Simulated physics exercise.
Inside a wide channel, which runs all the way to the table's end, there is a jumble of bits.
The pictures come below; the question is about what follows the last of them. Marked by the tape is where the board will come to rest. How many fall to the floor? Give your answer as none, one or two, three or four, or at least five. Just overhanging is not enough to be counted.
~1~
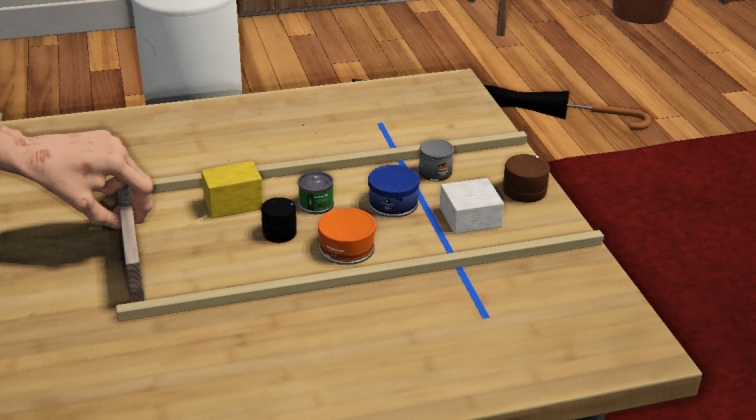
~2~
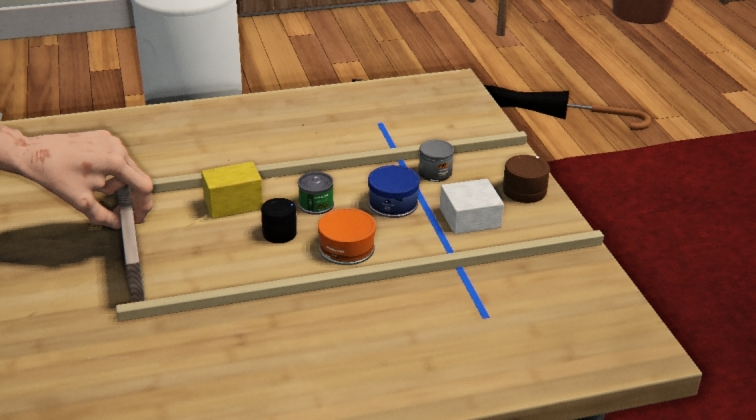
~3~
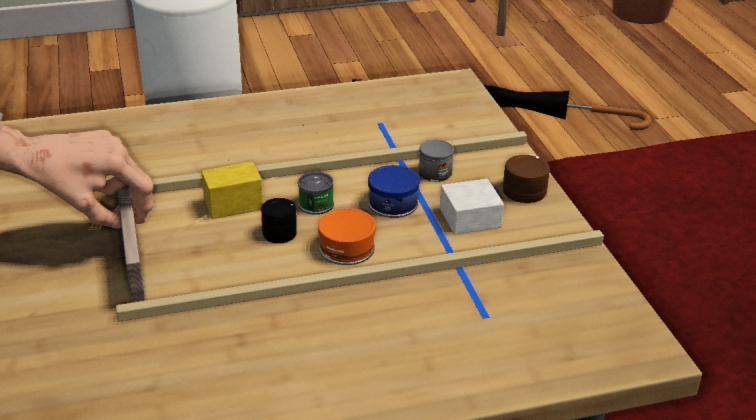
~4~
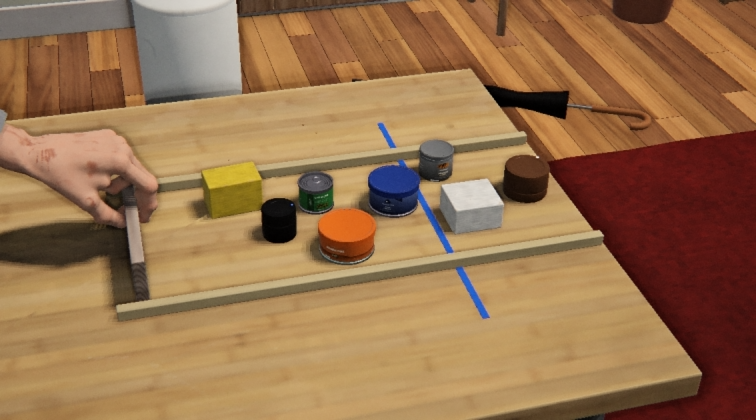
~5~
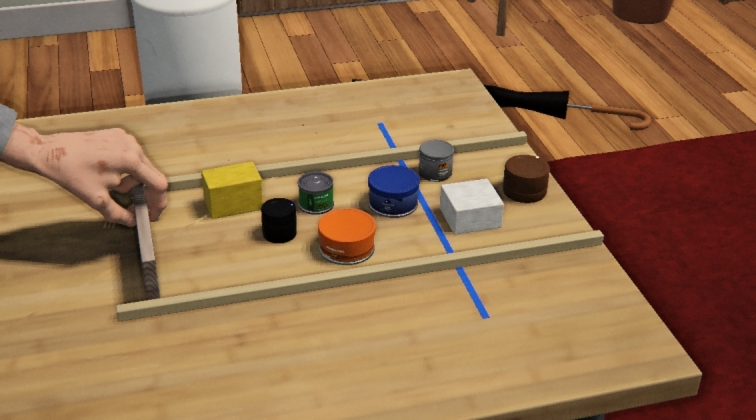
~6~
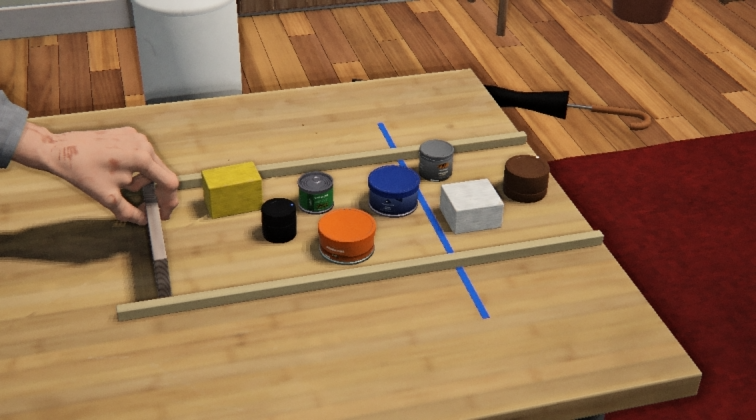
The count is none.
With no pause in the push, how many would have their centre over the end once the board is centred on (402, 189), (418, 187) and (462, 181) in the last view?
0, 0 and 1.
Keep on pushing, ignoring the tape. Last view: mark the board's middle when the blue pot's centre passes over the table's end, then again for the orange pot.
Near (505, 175) and (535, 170).
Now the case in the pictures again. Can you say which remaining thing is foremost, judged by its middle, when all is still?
That's the brown lid.
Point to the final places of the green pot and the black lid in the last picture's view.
The green pot settles near (478, 166); as for the black lid, near (443, 195).
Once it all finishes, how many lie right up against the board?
The count in contact is 3.
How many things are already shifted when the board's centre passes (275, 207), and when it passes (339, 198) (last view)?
It comes to 3 for the first spot, 6 for the other.
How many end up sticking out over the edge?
1 is the number.
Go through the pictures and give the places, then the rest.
In the first picture, brown lid (526, 178); white block (471, 205); grey tub (436, 161); board (129, 227); tape (426, 207).
In the second picture, white block (471, 206); green pot (316, 193).
In the third picture, grey tub (436, 161); yellow block (232, 190).
In the fourth picture, brown lid (526, 178); board (134, 226).
In the fifth picture, white block (471, 206); black lid (279, 221).
In the sixth picture, brown lid (526, 178); white block (471, 206); grey tub (436, 161); board (154, 224); tape (426, 207).
Soon after, none off yet; brown lid at rest near (526, 178); white block at rest near (471, 206); grey tub at rest near (436, 161).
At rest, the number that fall off is zero.
